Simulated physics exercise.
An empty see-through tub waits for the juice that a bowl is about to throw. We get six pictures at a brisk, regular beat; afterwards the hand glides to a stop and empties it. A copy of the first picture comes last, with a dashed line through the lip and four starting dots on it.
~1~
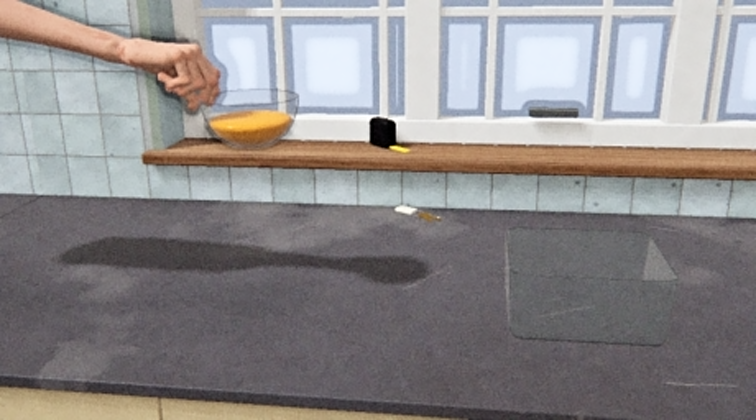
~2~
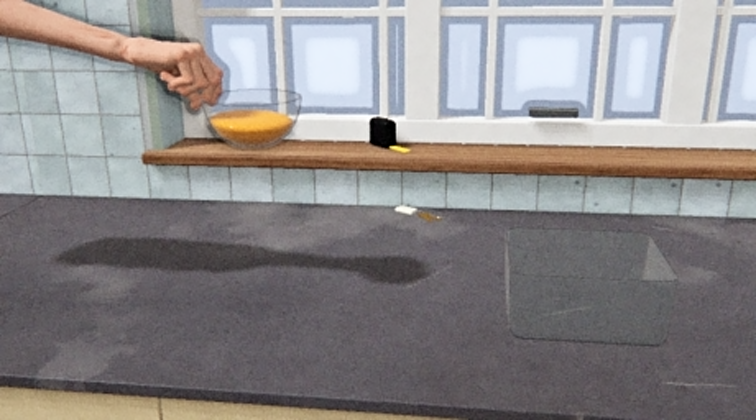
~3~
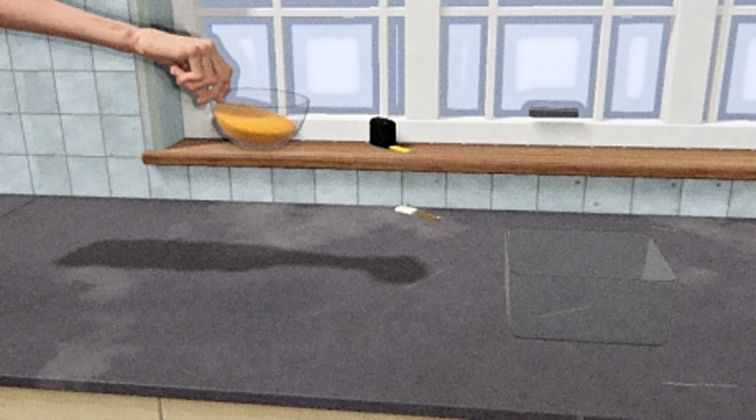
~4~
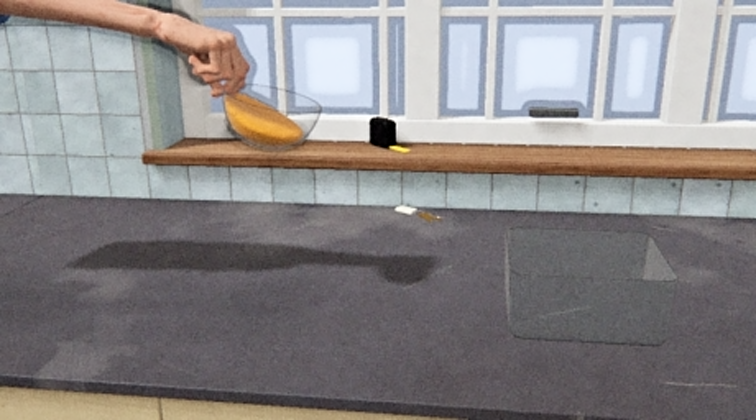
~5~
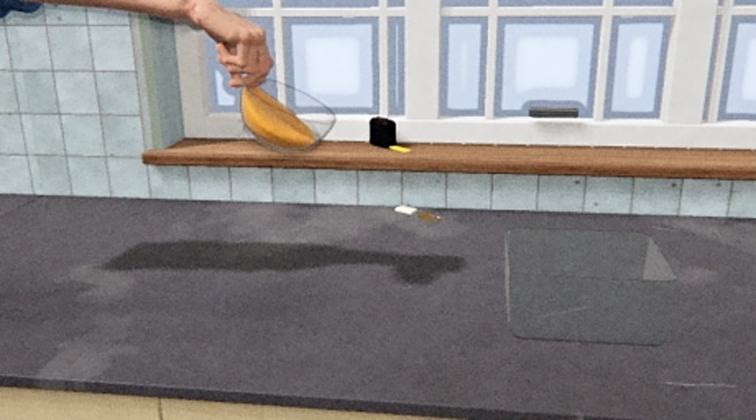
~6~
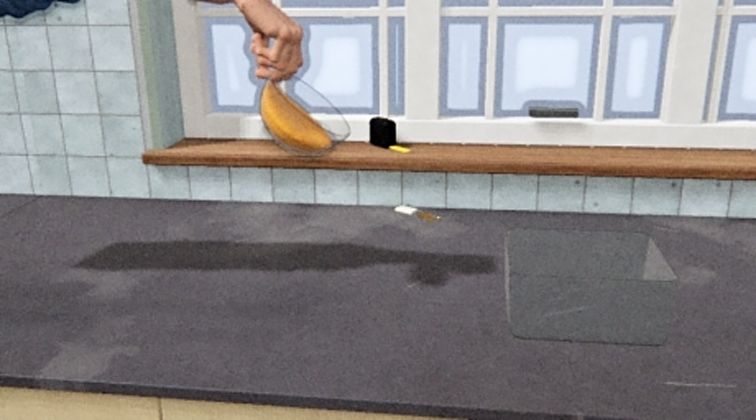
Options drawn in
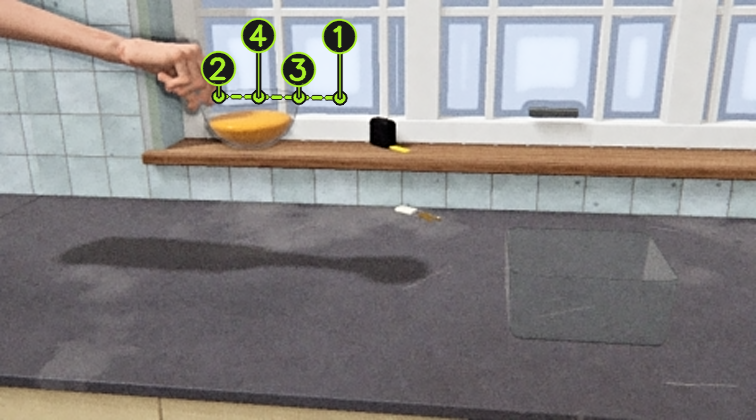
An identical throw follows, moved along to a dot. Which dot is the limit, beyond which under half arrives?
Spot 1 just does it.
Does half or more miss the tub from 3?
Yes.
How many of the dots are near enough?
One of the four.
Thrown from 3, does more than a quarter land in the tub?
No.
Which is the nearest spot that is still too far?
That would be 3.
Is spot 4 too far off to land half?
Yes.
In lime, 1 at (339, 98); 2 at (218, 96); 3 at (298, 97); 4 at (258, 97).
For spot 1, about 72 % lands in the tub, 7 % falls short and 21 % goes beside or beyond.
For spot 2, about 0 % lands in the tub, 100 % falls short.
For spot 3, about 12 % lands in the tub, 82 % falls short and 6 % goes beside or beyond.
For spot 4, about 0 % lands in the tub, 97 % falls short and 3 % goes beside or beyond.
